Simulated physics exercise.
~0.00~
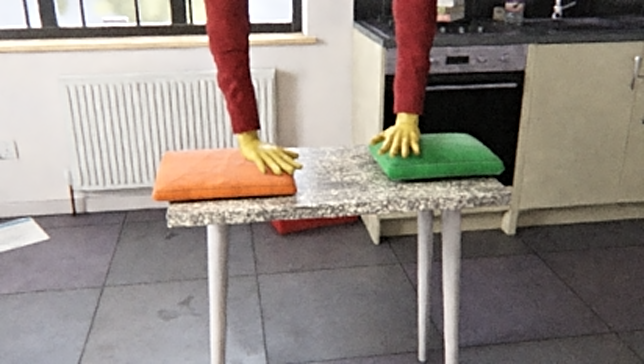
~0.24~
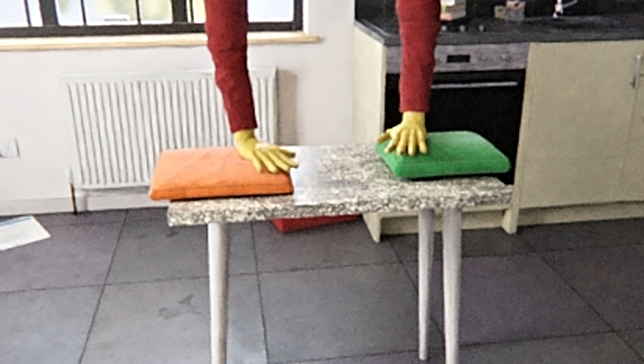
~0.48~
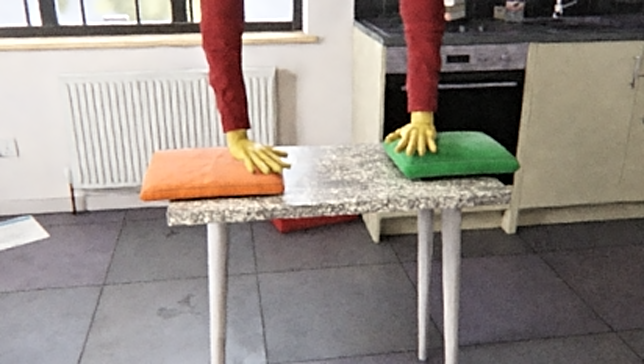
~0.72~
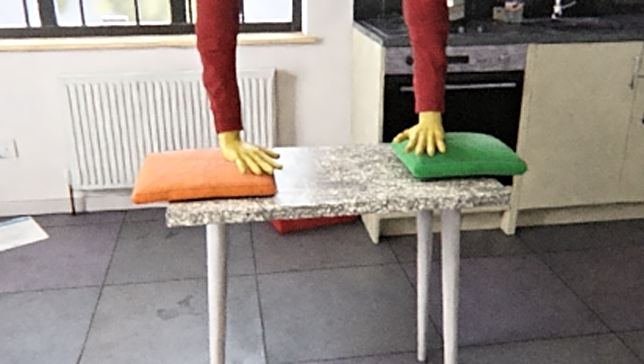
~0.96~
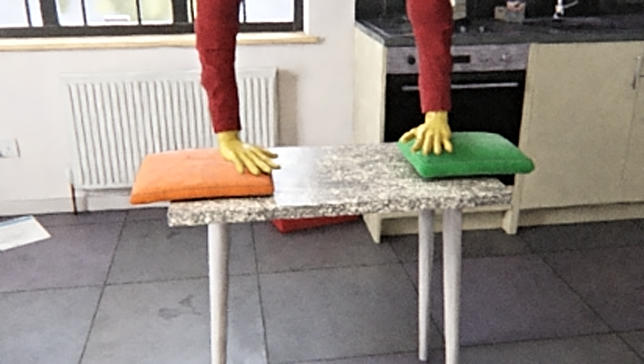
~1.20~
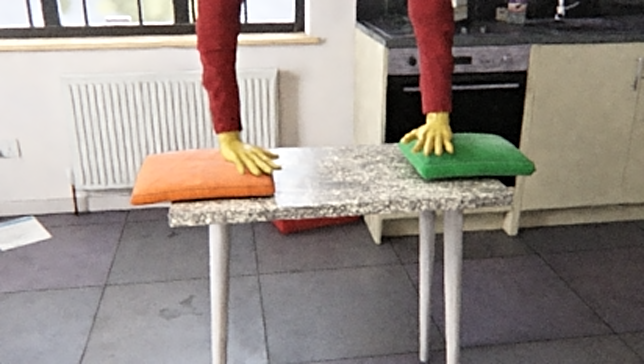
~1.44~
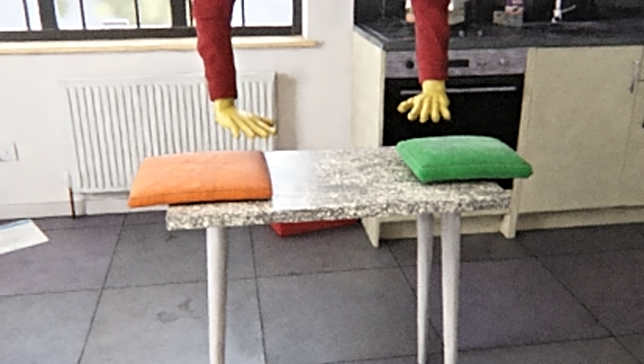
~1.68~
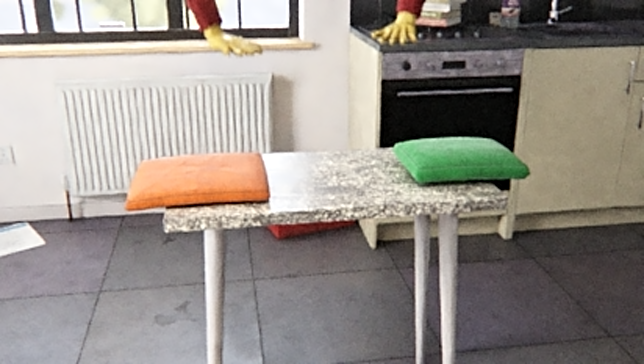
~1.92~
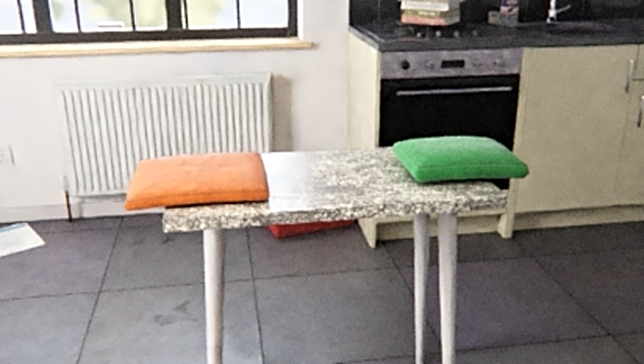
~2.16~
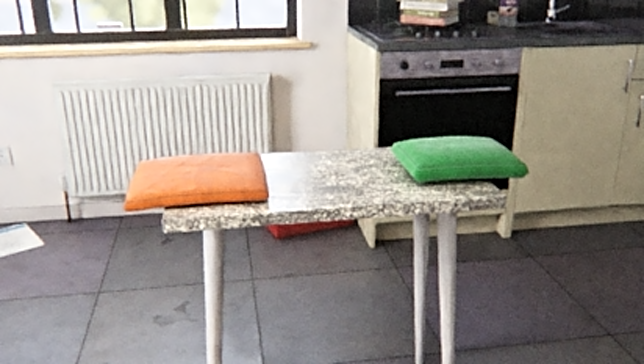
Two hands slide orange and green pads outward on a table, then lift away, leaving both resting there.
